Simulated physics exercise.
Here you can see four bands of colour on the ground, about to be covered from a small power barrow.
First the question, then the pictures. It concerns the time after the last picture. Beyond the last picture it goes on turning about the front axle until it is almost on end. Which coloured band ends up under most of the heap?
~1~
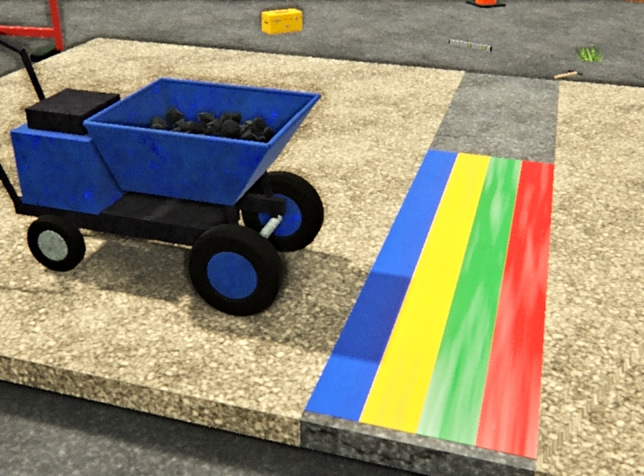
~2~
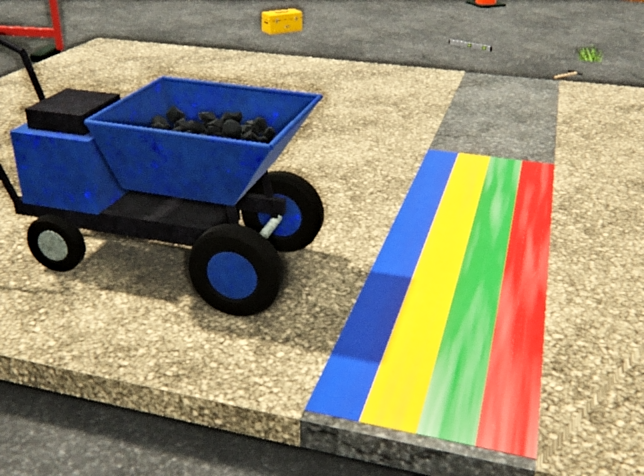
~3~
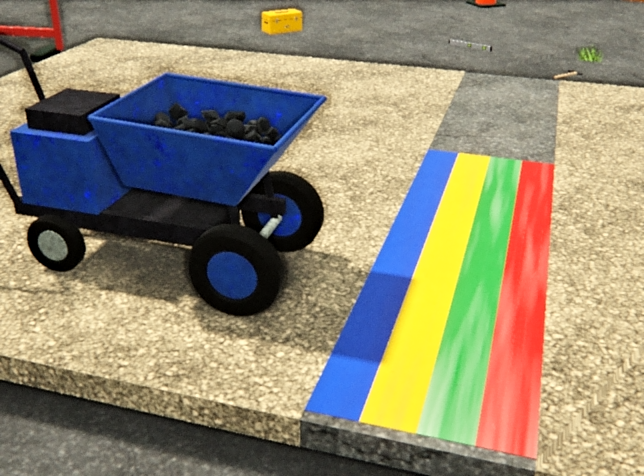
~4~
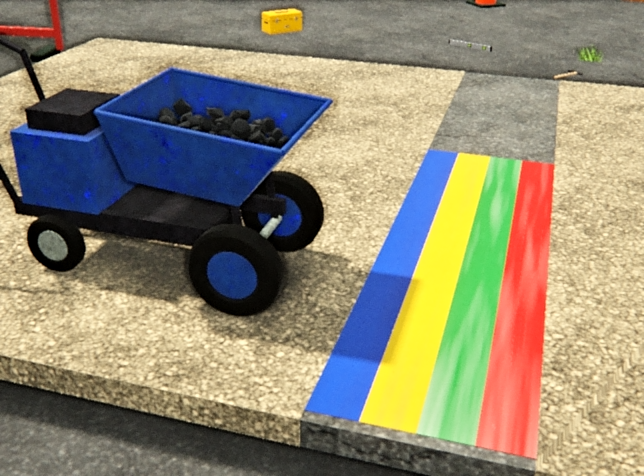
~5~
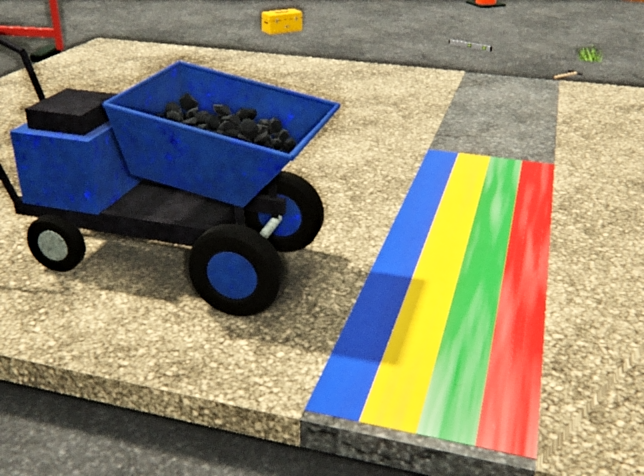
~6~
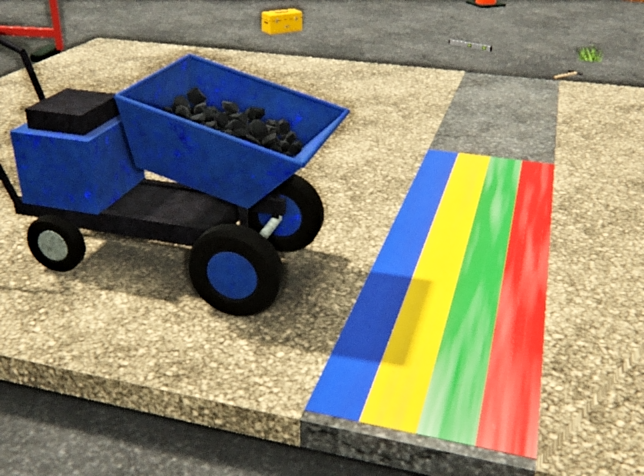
The yellow one.
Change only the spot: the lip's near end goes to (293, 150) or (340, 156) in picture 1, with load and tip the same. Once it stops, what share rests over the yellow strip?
First spot: 40 %, second spot: 10 %.
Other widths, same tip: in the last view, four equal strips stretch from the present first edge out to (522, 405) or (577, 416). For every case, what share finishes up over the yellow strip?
Roughly 40 percent first, then roughly 30 percent.
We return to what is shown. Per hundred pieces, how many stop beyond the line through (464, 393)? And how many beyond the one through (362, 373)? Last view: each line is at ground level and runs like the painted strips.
Roughly 10 and 80 %.
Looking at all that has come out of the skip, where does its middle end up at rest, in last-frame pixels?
It settles centred around (427, 298).
Just after the last frame, skip tipped well over; every one in the skip.
A moment on, skip tipped steeply; almost all in the skip; just a few over the blue strip; just a few over the yellow strip.
Further on, skip tipped right over; roughly half in the skip; about a tenth over the blue strip; roughly a third over the yellow strip; about a tenth over the green strip; about a tenth over the red strip; just a few off the paint.
When it is over, skip tipped right over; roughly a quarter in the skip; roughly a quarter over the blue strip; roughly a third over the yellow strip; roughly a quarter over the green strip; about a tenth over the red strip; just a few off the paint.
